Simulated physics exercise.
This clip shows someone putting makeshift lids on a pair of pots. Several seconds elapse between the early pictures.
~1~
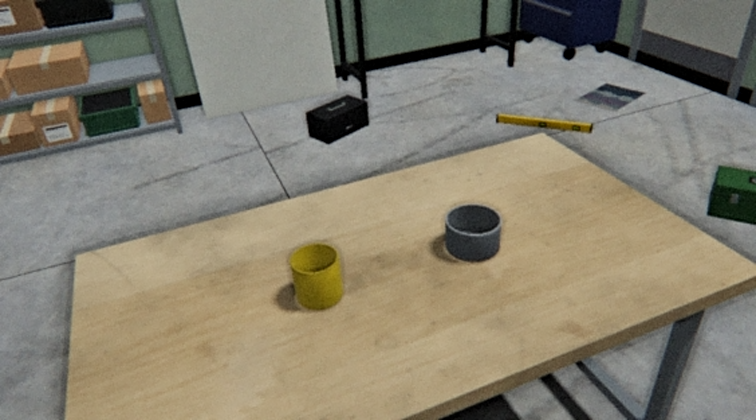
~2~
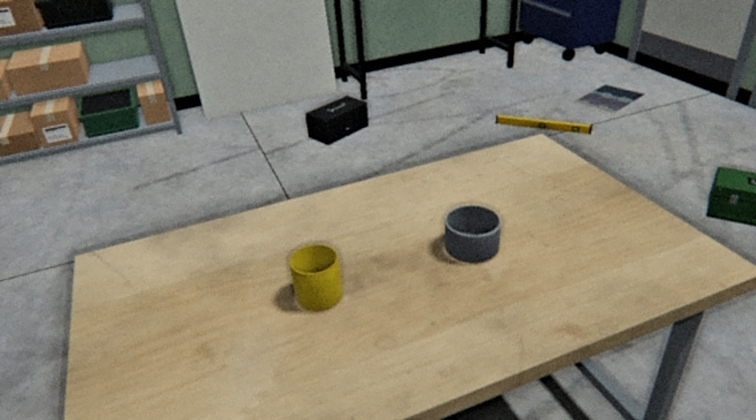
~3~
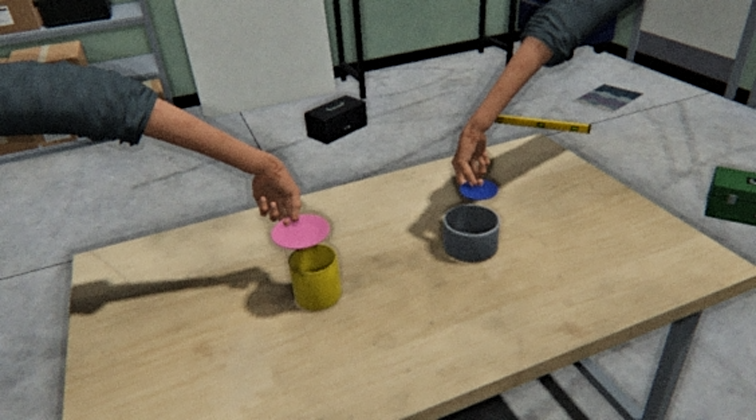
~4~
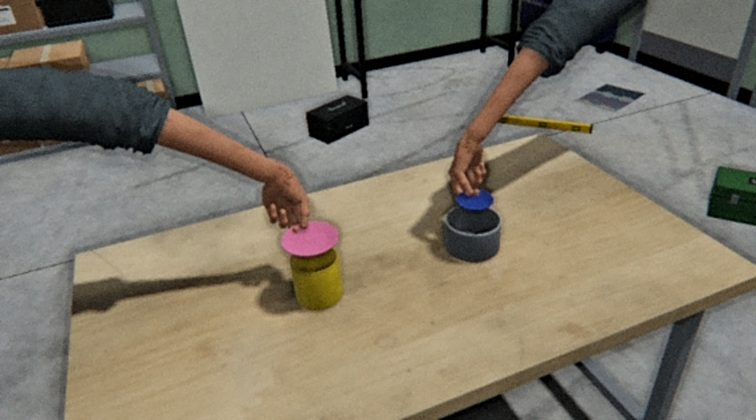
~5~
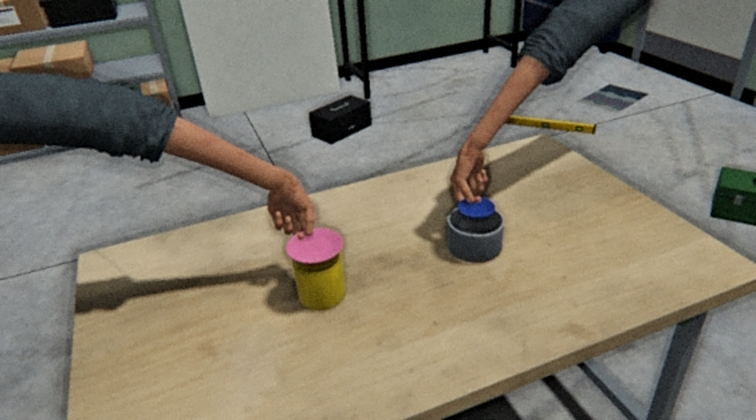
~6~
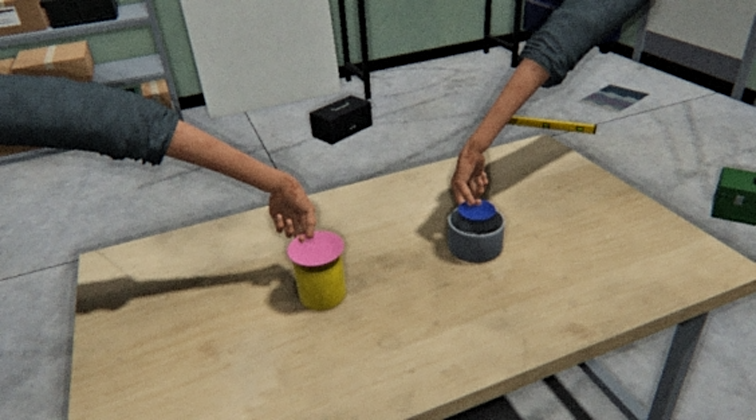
Two hands came in over a wooden table, lowering a pink disc onto the yellow pot on the left and a smaller blue disc onto the grey pot on the right, still holding both.
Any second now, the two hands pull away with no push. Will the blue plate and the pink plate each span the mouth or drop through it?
The blue plate drops through; the pink plate spans it.
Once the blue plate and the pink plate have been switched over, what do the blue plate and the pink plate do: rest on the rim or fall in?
Swapped, the blue plate slides in and the pink plate slides in.
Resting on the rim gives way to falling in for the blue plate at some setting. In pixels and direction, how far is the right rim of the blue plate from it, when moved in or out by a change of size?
8 px or so, rightward.
Then, 0.10 s past the last view, blue plate travelled a little near (477, 218); pink plate sitting on the rim near (317, 256).
Then, 0.16 s past the last view, blue plate in the air near (476, 237); pink plate sitting on the rim near (317, 256).
Finally, the blue plate slips past the rim, near (476, 243); the pink plate works as a lid, near (317, 256).
